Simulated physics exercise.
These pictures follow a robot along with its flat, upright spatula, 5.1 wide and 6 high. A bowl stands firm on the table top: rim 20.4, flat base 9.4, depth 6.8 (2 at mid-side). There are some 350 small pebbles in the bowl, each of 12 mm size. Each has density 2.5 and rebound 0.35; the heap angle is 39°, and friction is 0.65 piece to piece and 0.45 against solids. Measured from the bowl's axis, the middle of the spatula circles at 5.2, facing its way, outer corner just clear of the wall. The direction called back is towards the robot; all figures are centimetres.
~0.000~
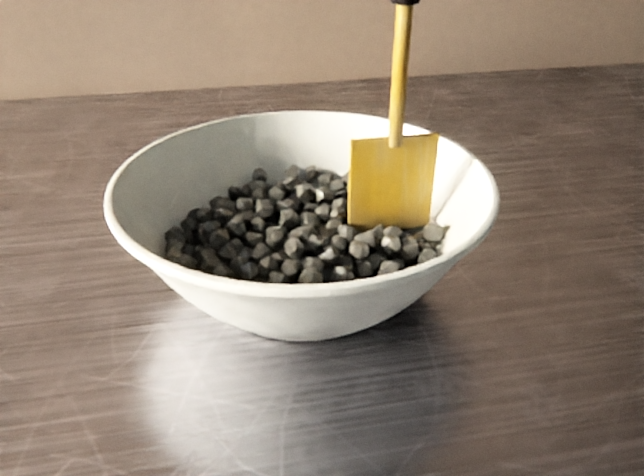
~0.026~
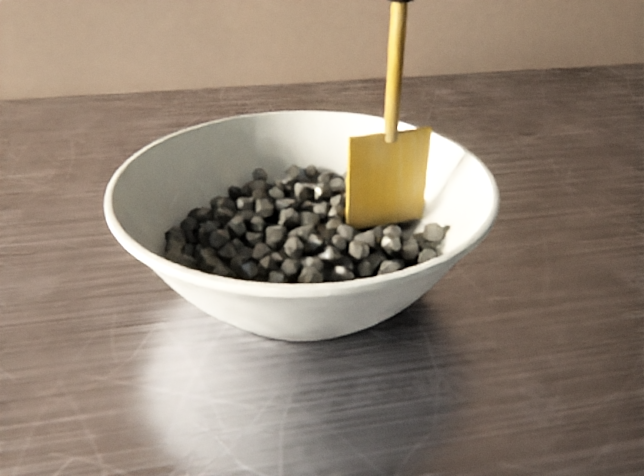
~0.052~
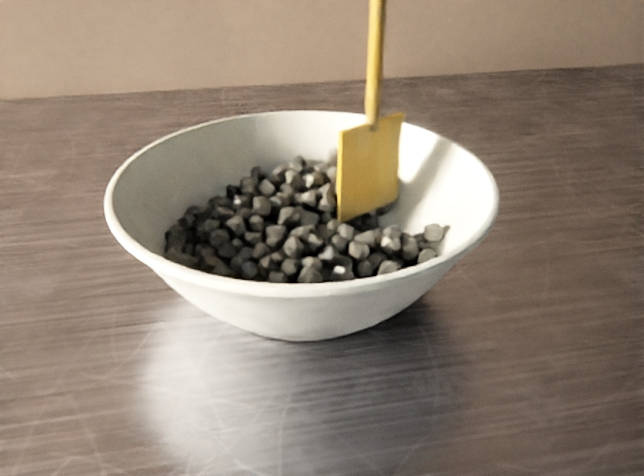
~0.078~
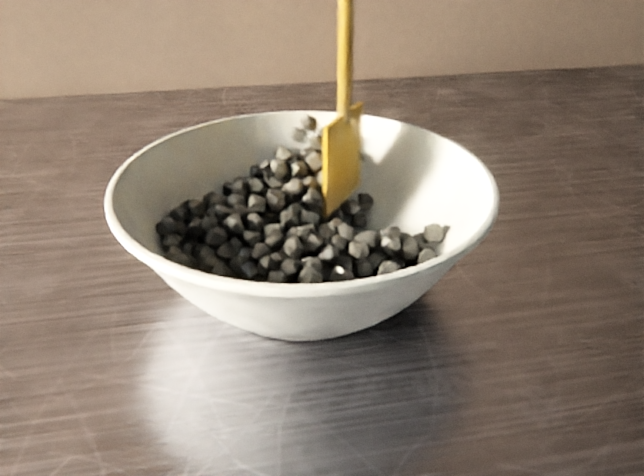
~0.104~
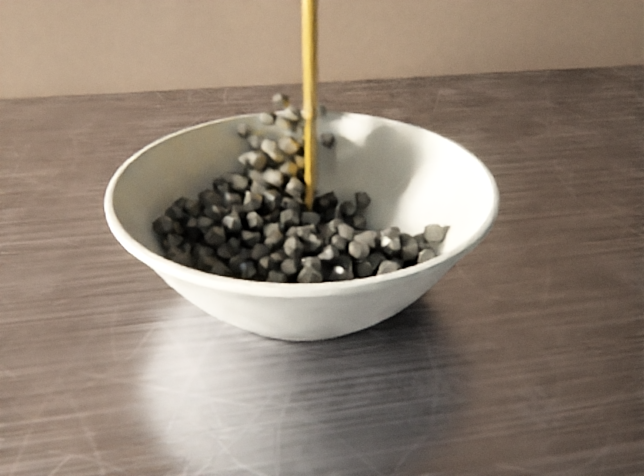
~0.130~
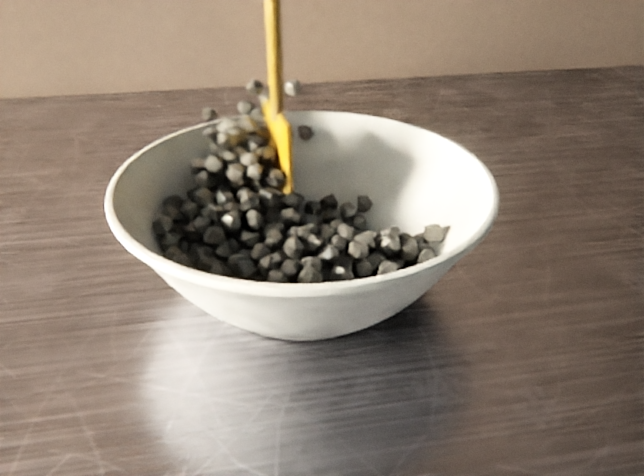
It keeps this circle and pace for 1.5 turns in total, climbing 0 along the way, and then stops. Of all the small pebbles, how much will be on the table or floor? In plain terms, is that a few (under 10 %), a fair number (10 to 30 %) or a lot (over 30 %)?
A lot, over 30 %.
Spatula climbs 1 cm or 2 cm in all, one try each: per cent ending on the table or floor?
About 30 and 20 per cent.
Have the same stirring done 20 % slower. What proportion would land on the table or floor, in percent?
Estimated share: Near 30 %.
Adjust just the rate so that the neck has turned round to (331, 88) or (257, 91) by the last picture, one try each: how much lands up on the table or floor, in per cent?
Around 25 and 45 per cent respectively.
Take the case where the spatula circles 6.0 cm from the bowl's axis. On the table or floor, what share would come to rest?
Close to 10 in a hundred then.
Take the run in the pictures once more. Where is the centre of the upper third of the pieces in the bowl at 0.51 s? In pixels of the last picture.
(287, 144).
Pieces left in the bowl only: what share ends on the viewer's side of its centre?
Around 65 percent of it.
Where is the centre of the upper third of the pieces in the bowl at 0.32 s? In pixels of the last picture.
About (370, 254).
After 0.32 s, 268° round, highest piece 10 above the table; 300 in the bowl, 16 on the table or floor, 33 in flight or on the tool.
After 0.51 s, 77° round, highest piece 11 above the table; 241 in the bowl, 74 on the table or floor, 34 in flight or on the tool.
After 0.80 s, 180° round, highest piece 6 above the table; 205 in the bowl, 144 on the table or floor.
After 1.50 s, 180° round, highest piece 6 above the table; 205 in the bowl, 144 on the table or floor.
In the end, 205 in the bowl, 144 on the table or floor. That is 41 % on the table or floor.
